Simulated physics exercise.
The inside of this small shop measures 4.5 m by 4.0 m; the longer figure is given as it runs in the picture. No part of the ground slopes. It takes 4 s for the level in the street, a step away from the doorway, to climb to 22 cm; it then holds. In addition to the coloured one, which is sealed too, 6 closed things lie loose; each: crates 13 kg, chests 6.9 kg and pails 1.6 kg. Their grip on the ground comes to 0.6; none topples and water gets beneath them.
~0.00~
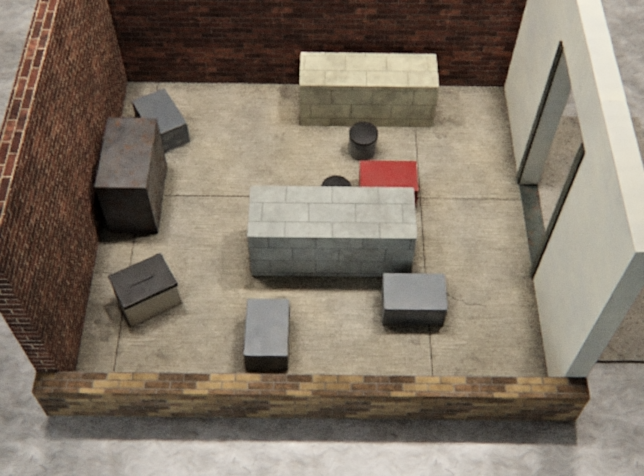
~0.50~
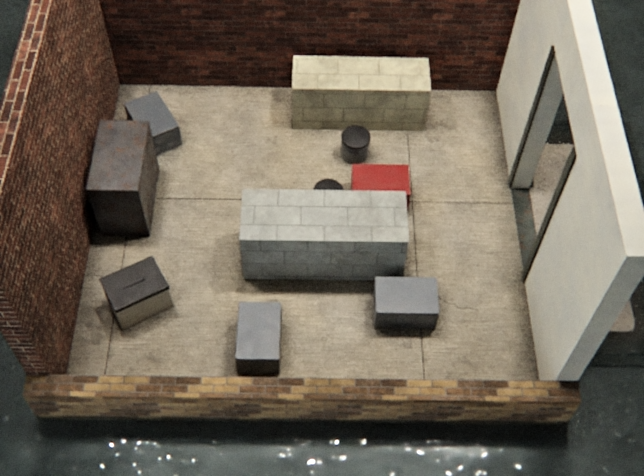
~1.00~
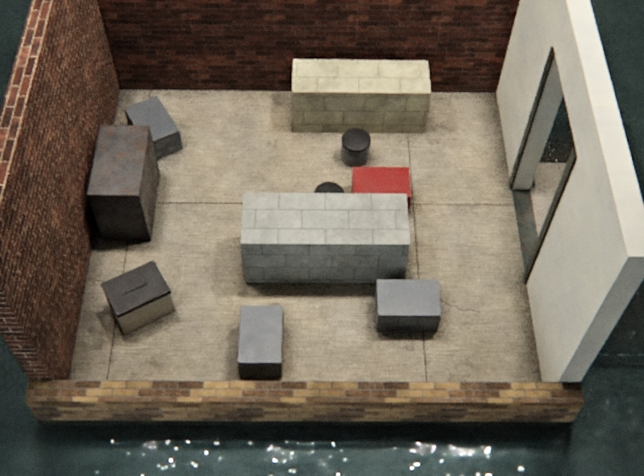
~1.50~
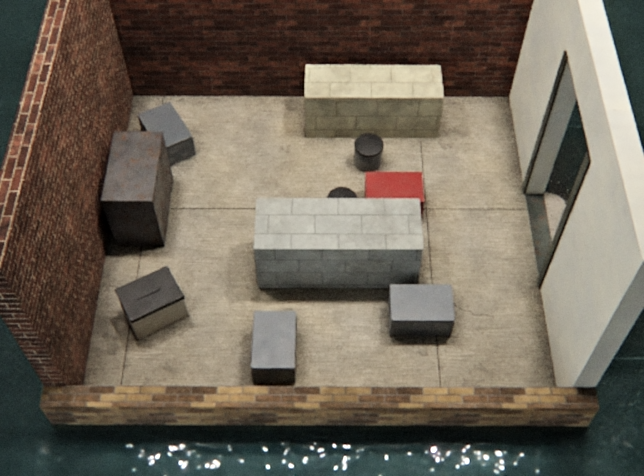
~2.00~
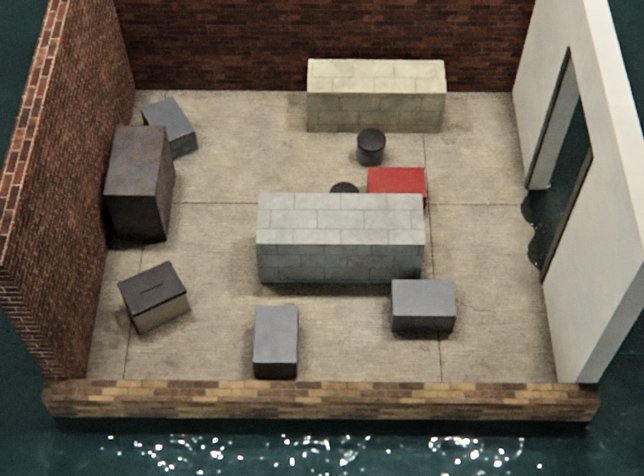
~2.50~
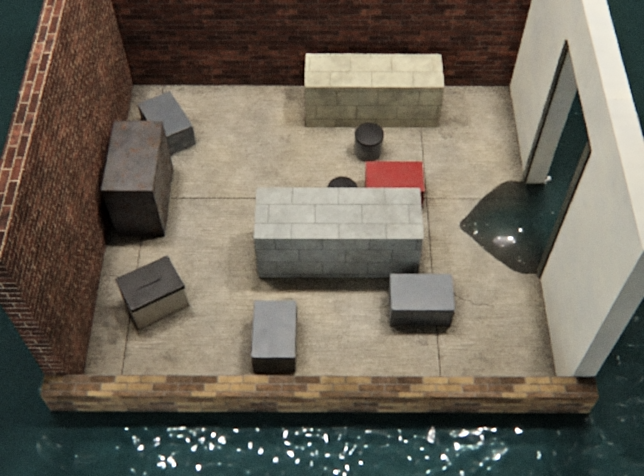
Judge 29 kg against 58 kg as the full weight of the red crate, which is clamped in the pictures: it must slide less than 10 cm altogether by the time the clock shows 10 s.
I foresee success with the heavier mass only.
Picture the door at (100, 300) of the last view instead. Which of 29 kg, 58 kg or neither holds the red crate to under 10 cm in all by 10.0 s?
Short version: The light mass is sufficient.
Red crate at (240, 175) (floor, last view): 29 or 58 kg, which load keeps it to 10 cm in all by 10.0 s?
Well, any option works.
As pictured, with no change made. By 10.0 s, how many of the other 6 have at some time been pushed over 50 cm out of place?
It adds up to 5.
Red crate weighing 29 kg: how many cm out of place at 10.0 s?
It would be some 80 cm from its spot.
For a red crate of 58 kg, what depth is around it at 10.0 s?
Something like 10 centimetres.
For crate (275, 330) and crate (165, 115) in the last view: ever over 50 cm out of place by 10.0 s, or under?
Beyond, below.
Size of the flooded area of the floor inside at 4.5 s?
About 5.0 m2 is covered.
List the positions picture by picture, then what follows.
The red crate at (389, 176) rests on the ground; 0.0 m2 under water; 0 of 7 have shifted, in the first picture.
The red crate at (381, 179) rests on the ground; 0.0 m2 under water; 0 of 7 have shifted, in the second picture.
The red crate at (382, 182) rests on the ground; water covers 0.0 m2; 0 of 7 have shifted, in the third picture.
The red crate at (395, 187), on the bottom; 0.0 m2 under water; 0 of 7 have shifted, in the fourth picture.
The red crate at (397, 182) rests on the ground; water covers 0.0 m2; 0 of 7 have shifted, in the fifth picture.
The red crate at (395, 176) rests on the ground; water covers 0.5 m2; 0 of 7 have shifted, in the sixth picture.
After 3.5 s the red crate would be 0 cm from its start with 29 kg and 0 cm from its start with 58 kg; 3 cm of water round it then.
After 4.5 s the red crate would be 0 cm from its start with 29 kg and 0 cm from its start with 58 kg; 7 cm of water round it then.
After 7.0 s the red crate would be 12 cm from its start with 29 kg and 0 cm from its start with 58 kg; 8 cm of water round it then.
After 10.0 s the red crate would be 83 cm from its start with 29 kg and 0 cm from its start with 58 kg; 10 cm of water round it then.
